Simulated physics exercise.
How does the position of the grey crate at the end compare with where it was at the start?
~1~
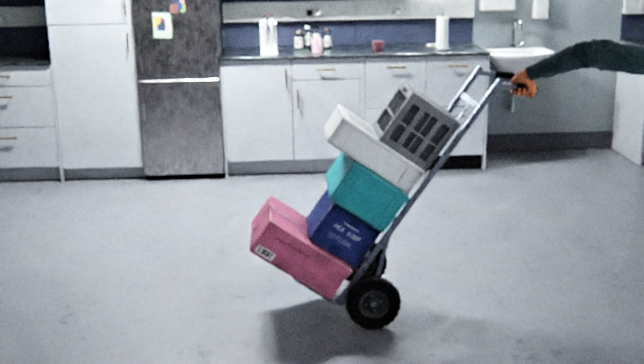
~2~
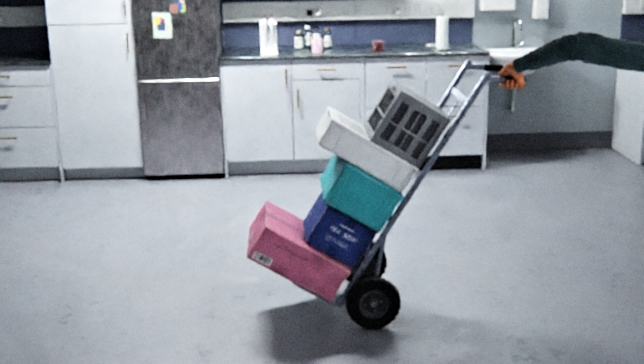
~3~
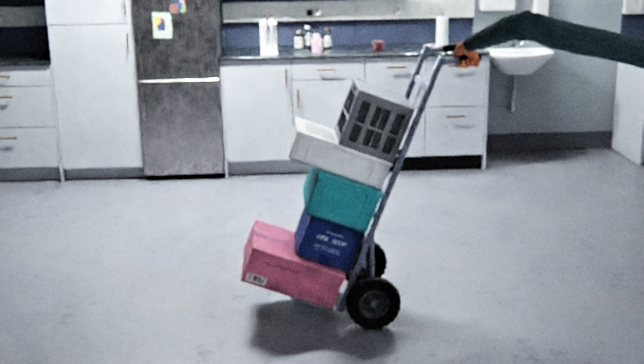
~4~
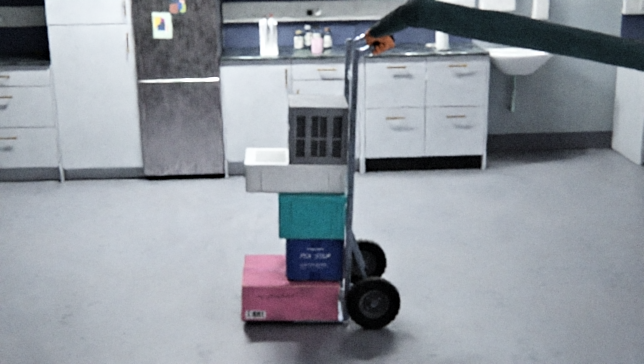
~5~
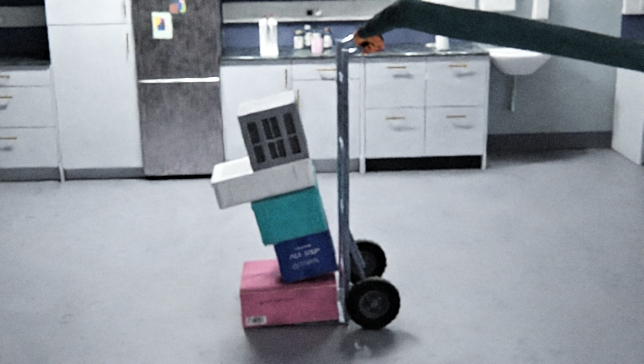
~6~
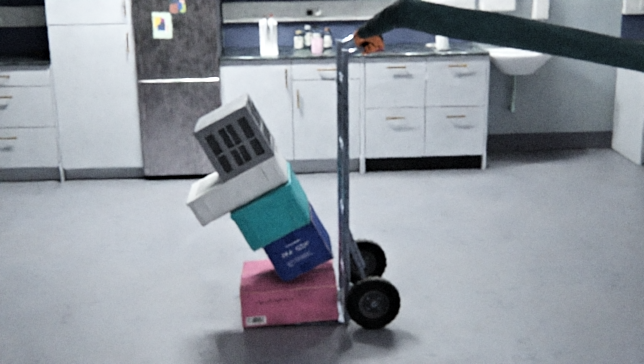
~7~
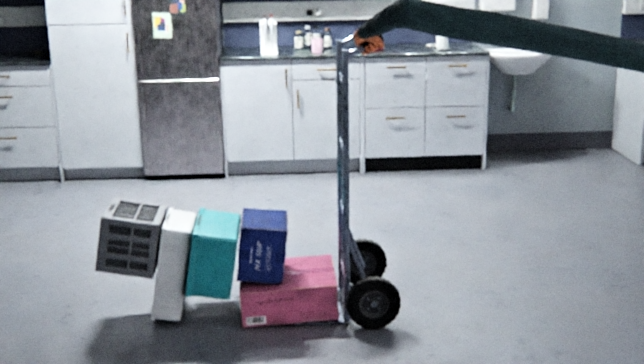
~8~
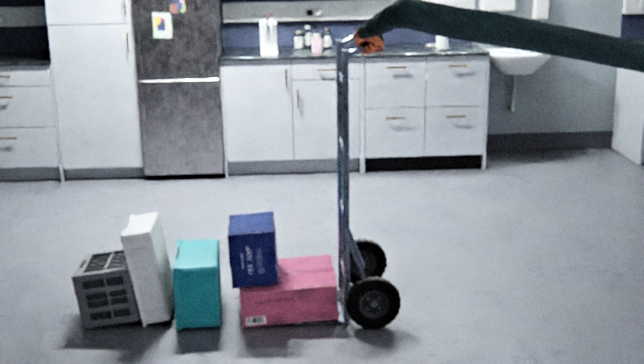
At the start the grey crate is at the top of the stack on the tilted hand truck. At the end it is down on the floor, farthest to the left of all the boxes.
